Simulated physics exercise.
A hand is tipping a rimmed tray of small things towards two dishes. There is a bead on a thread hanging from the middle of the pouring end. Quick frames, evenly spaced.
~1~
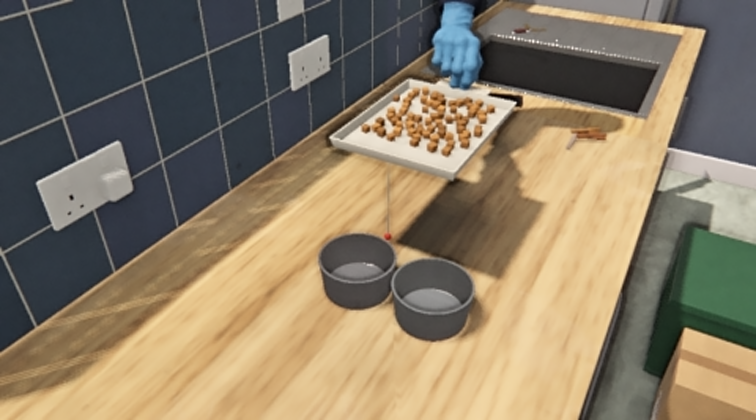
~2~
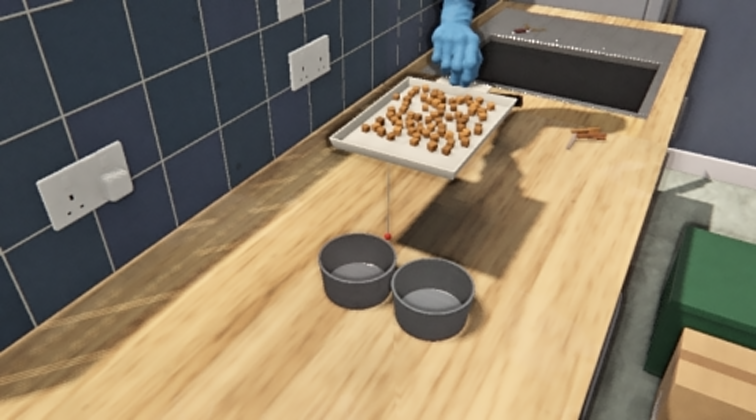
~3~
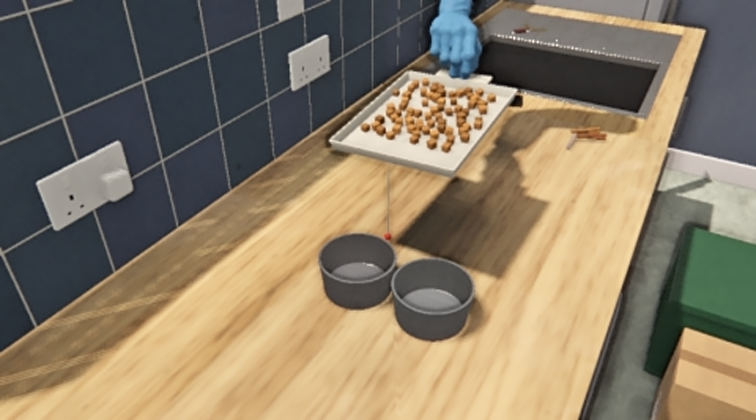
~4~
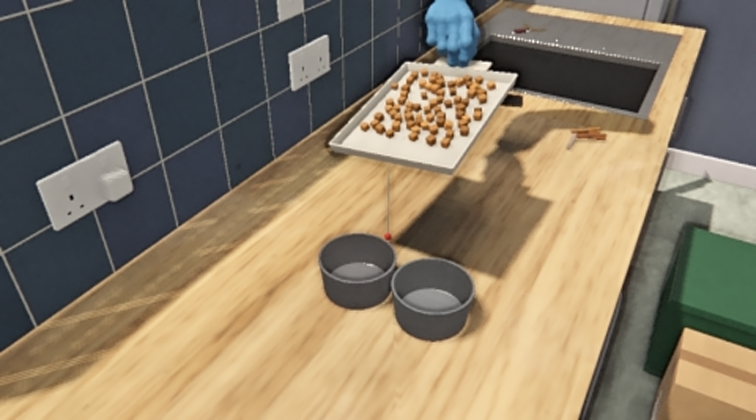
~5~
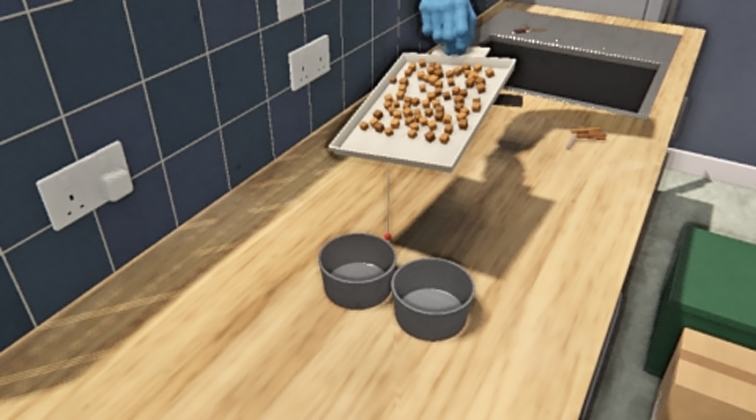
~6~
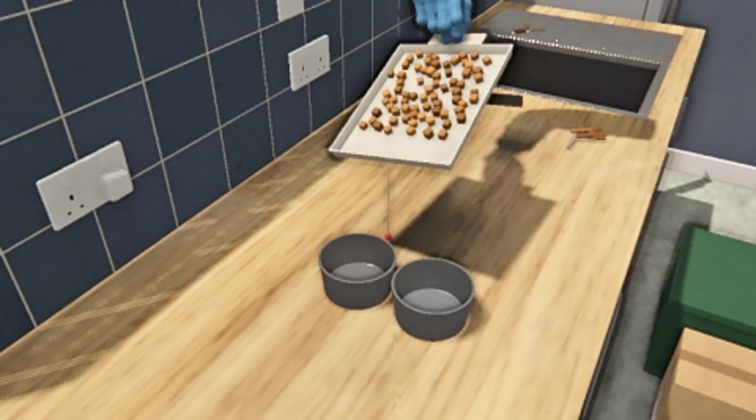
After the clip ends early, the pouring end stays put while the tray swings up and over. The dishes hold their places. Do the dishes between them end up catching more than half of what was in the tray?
No, the load mostly goes elsewhere.
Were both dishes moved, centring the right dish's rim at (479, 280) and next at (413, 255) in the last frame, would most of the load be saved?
Short of half, then beyond half.
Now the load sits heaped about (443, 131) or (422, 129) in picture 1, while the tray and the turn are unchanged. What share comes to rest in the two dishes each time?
Close to 50 per cent, followed by close to 40 per cent.
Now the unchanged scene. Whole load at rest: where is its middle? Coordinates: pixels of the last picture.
Around (323, 265).
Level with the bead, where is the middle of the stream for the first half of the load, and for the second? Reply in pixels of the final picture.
Initially about (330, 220); subsequently about (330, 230).
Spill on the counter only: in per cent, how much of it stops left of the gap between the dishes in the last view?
Left portion: Around 100 %.
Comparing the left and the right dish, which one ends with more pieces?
The one you want is the left of the two.
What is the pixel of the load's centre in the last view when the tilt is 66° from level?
I'd put the middle of the pieces at roughly (363, 129).
Soon, tray tipped steeply; nearly all on the tray; a small part in the air.
A while on, tray tipped past a quarter turn; most on the tray; a small part in the left dish; a small part outside both; a stray few in the air.
Towards the end, tray tipped past a quarter turn; about a quarter in the left dish; most outside both.
Finally, tray tipped past a quarter turn; none in the right dish; about a quarter in the left dish; most outside both.
